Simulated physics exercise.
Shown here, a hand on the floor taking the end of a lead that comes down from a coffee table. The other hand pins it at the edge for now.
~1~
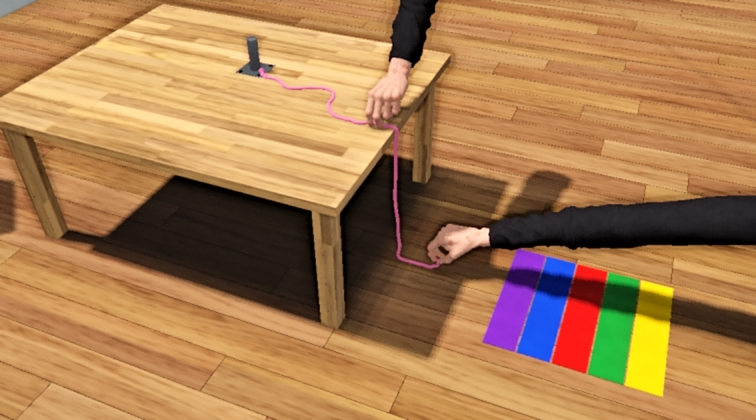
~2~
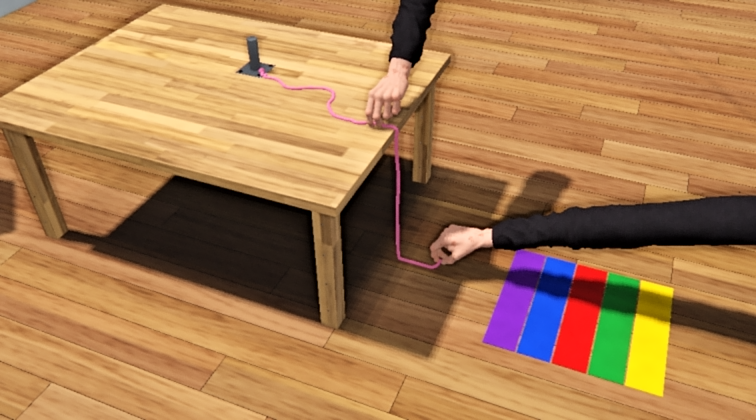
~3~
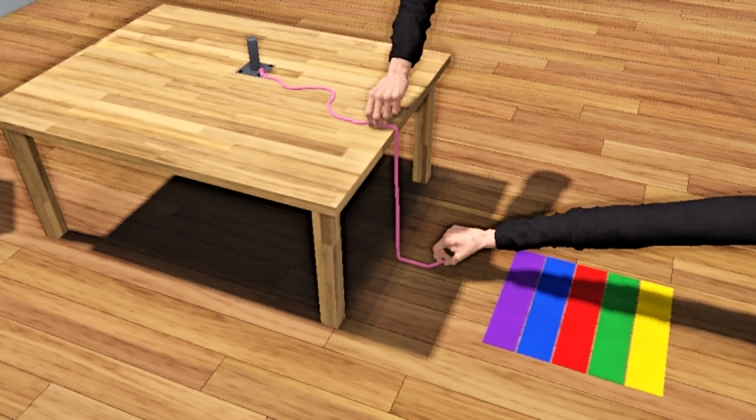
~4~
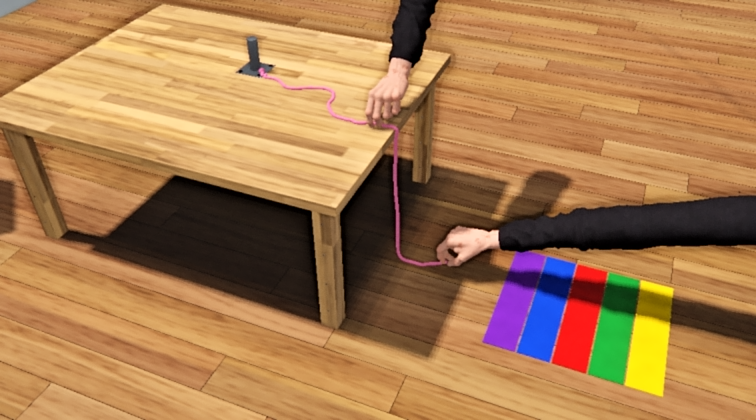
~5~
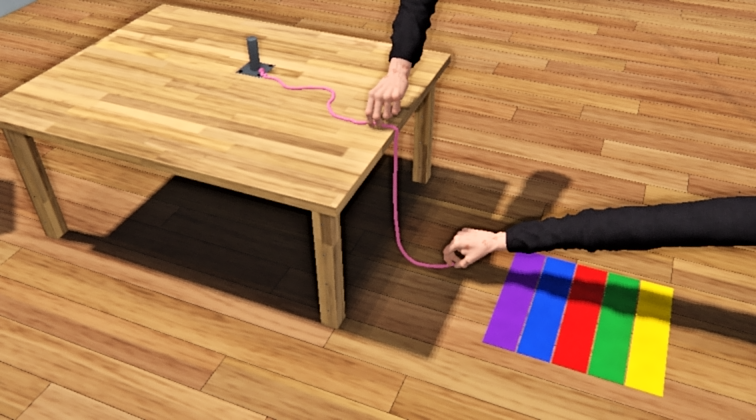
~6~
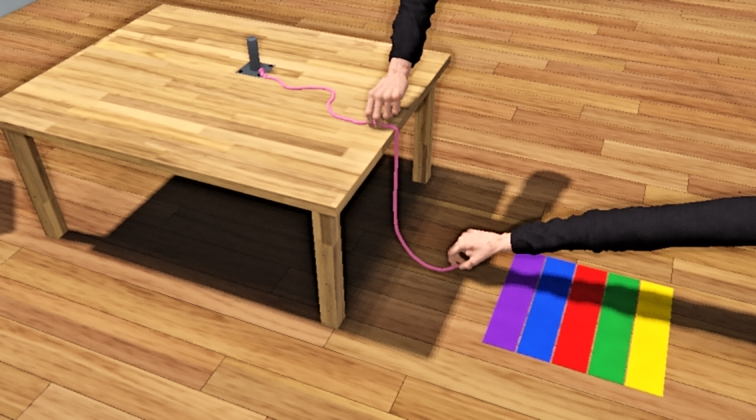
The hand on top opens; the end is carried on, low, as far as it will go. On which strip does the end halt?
The red one.
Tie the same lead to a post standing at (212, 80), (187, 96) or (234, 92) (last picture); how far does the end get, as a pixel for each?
Near (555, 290), (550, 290) and (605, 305).
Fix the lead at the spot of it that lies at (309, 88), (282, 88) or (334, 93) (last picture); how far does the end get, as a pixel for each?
About (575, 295), (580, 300) and (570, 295).
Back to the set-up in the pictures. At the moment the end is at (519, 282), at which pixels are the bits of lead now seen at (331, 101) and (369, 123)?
At (356, 105), then (400, 138).
Early on, end near (519, 282); over purple.
Midway, end near (564, 294); over blue.
At the end of the slack, end near (592, 302); over red. It halts on the red strip.
